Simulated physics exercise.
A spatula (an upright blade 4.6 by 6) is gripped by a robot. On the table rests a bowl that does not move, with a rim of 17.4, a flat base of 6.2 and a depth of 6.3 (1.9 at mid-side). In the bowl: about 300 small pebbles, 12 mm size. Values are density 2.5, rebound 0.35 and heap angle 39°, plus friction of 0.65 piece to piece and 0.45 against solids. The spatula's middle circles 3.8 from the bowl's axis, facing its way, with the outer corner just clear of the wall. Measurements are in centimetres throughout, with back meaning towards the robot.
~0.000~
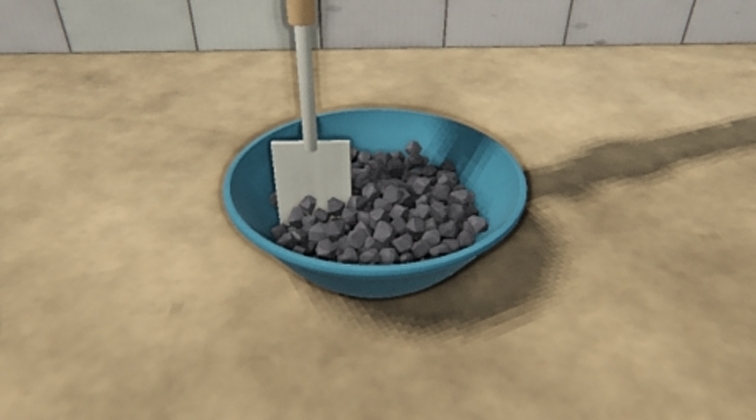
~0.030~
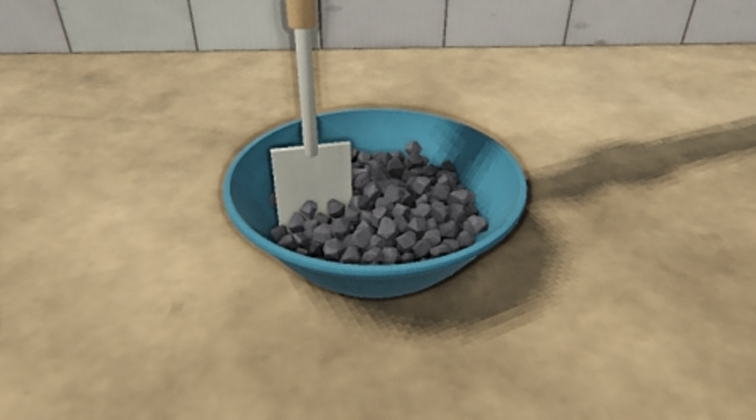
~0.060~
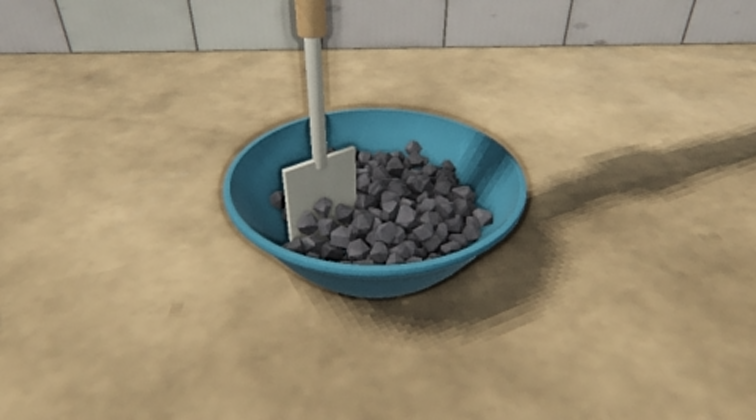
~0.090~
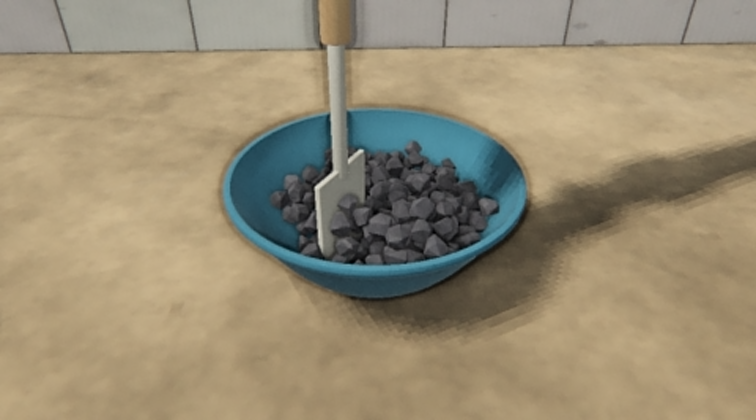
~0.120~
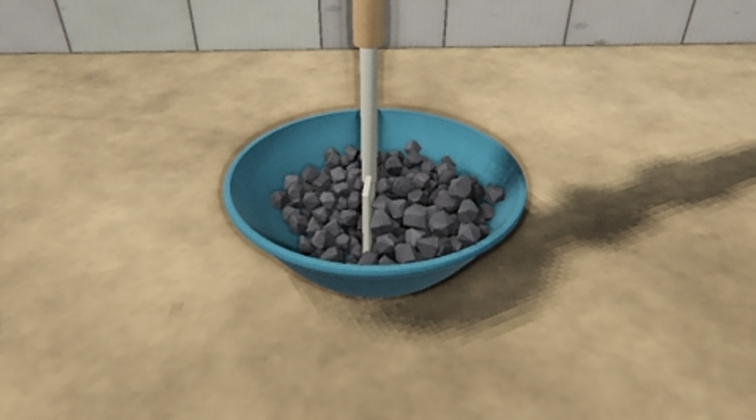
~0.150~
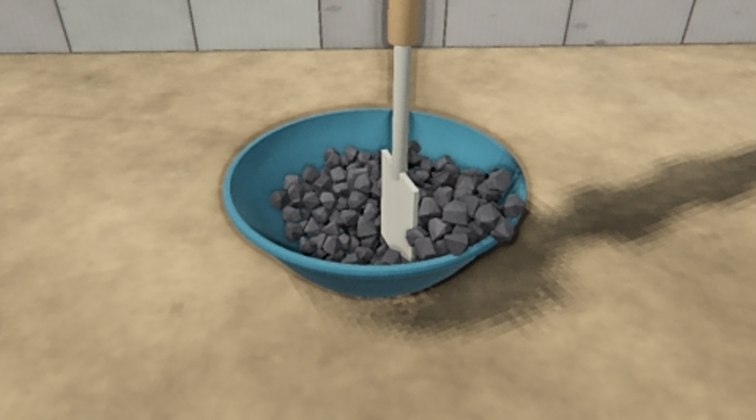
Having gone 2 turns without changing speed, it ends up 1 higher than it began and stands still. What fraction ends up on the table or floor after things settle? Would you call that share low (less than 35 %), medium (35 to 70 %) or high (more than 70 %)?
I would call it medium.
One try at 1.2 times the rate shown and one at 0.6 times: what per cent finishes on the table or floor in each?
First try close to 45, second close to 30, in per cent.
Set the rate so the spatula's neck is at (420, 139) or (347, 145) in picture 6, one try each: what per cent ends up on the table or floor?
Some 50 and 30 %.
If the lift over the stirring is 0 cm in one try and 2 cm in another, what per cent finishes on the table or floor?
Around 50 percent, then 40 percent.
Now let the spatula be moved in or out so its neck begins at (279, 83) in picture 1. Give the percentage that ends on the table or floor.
Close to 5 in a hundred.
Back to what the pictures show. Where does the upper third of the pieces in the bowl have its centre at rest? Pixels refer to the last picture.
Centre of top third: Approx. (335, 245).
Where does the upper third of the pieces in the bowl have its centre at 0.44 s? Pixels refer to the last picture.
Around (272, 183).
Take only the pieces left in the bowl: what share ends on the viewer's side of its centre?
Roughly 60 percent of it.
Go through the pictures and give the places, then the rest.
Spatula neck at (309, 119), 0° round; upper third of the load around (381, 195), from x 280 to 480, top at y 150; 303 in the bowl, in the first picture.
Spatula neck at (309, 123), 9° round; upper third of the load around (381, 200), from x 280 to 480, top at y 150, in the second picture.
Spatula neck at (318, 134), 33° round; upper third of the load around (389, 208), from x 280 to 485, top at y 150, in the third picture.
Spatula neck at (340, 143), 58° round; upper third of the load around (399, 209), from x 280 to 490, top at y 150, in the fourth picture.
Spatula neck at (369, 147), 83° round; upper third of the load around (420, 209), from x 280 to 495, top at y 150, in the fifth picture.
Spatula neck at (400, 145), 108° round; upper third of the load around (443, 199), from x 280 to 515, top at y 150; 299 in the bowl, 4 in flight or on the tool, in the sixth picture.
After 0.44 s, 346° round, highest piece 10 above the table; 215 in the bowl, 57 on the table or floor, 31 in flight or on the tool.
After 0.73 s, 224° round, highest piece 8 above the table; 175 in the bowl, 123 on the table or floor, 5 in flight or on the tool.
After 1.07 s, 0° round, highest piece 7 above the table; 168 in the bowl, 135 on the table or floor.
After 1.77 s, 0° round, highest piece 7 above the table; 168 in the bowl, 135 on the table or floor.
At rest, 168 in the bowl, 135 on the table or floor. That is 45 % on the table or floor.
